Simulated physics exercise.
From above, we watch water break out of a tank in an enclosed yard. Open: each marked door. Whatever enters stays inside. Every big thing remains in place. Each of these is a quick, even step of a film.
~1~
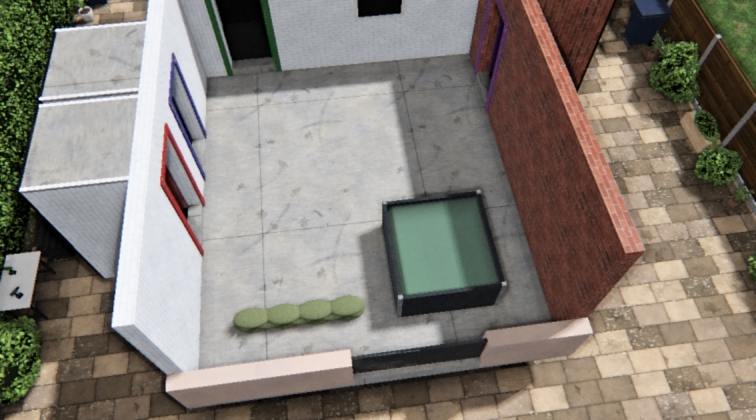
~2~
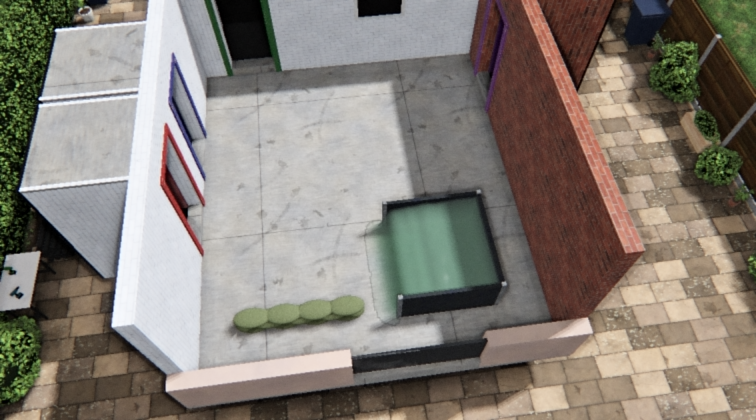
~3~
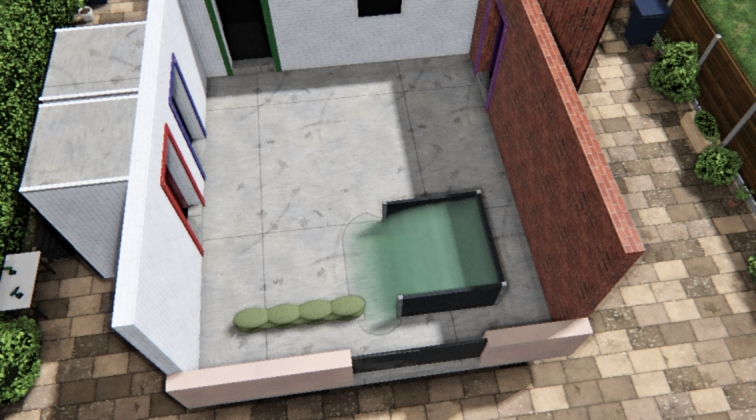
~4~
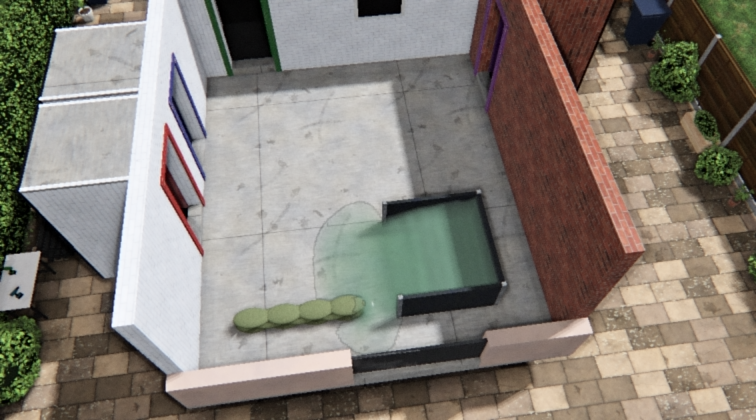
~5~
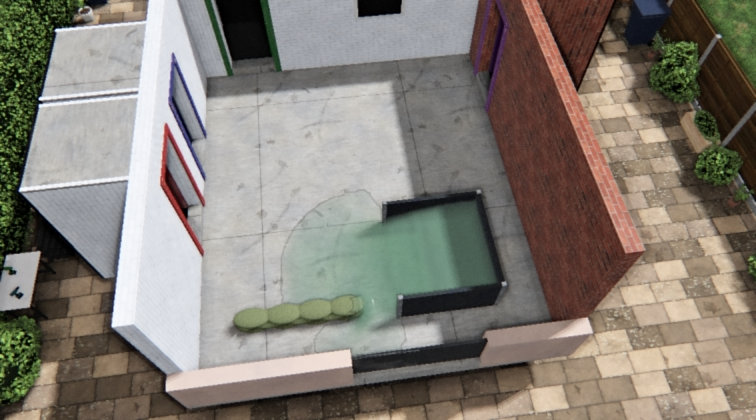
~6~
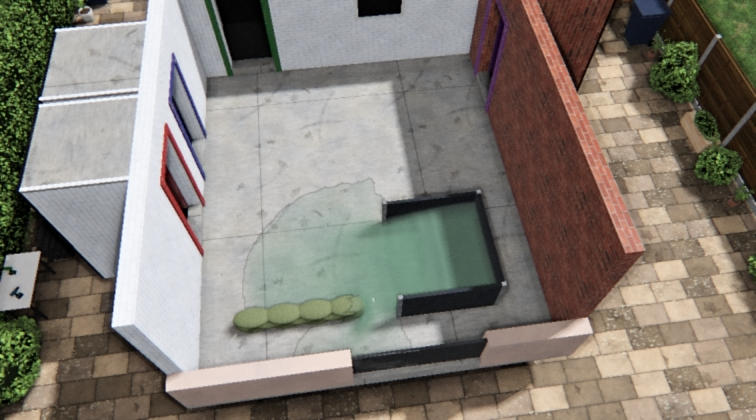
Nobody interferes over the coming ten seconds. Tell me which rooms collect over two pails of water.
As I see it, the blue door tips over the cap there, the purple door stays at or under the cap there, the red door tips over the cap there, the green door stays at or under the cap there.
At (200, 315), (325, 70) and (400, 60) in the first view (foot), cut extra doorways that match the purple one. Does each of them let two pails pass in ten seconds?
Well, the first breaks the limit, the next remains within bounds, and the last remains within bounds.
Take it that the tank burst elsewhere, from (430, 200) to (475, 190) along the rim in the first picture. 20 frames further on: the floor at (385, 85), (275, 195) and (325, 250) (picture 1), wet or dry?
So: Wetted, then spared, then spared.
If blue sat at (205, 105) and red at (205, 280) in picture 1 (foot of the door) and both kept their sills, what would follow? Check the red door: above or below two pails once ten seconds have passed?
As I see it, the red door comes in higher.
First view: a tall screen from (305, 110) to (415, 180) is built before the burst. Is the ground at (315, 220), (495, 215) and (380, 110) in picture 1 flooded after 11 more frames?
Taking the points in turn, they are inundated, high and dry and high and dry.
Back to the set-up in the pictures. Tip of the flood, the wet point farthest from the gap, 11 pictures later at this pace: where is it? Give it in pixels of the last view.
Roughly (206, 135).
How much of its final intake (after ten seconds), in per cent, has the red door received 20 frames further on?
I'd put it at 95 percent.
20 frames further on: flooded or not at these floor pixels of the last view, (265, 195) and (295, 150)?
First spot soaked, second spot soaked.
A moment on, water covers 30 % of the floor; the blue door not reached, the purple door not reached, the red door under two buckets in, the green door not reached.
Next, water covers 40 % of the floor; the blue door wet at the sill, nothing in, the purple door not reached, the red door over two buckets in, the green door not reached.
Then, water covers 50 % of the floor; the blue door over two buckets in, the purple door not reached, the red door over two buckets in, the green door wet at the sill, nothing in.
Later, water covers 80 % of the floor; the blue door over two buckets in, the purple door not reached, the red door far over two buckets in, the green door wet at the sill, nothing in.
In the end, water covers 95 % of the floor; the blue door over two buckets in, the purple door wet at the sill, nothing in, the red door far over two buckets in, the green door wet at the sill, nothing in.
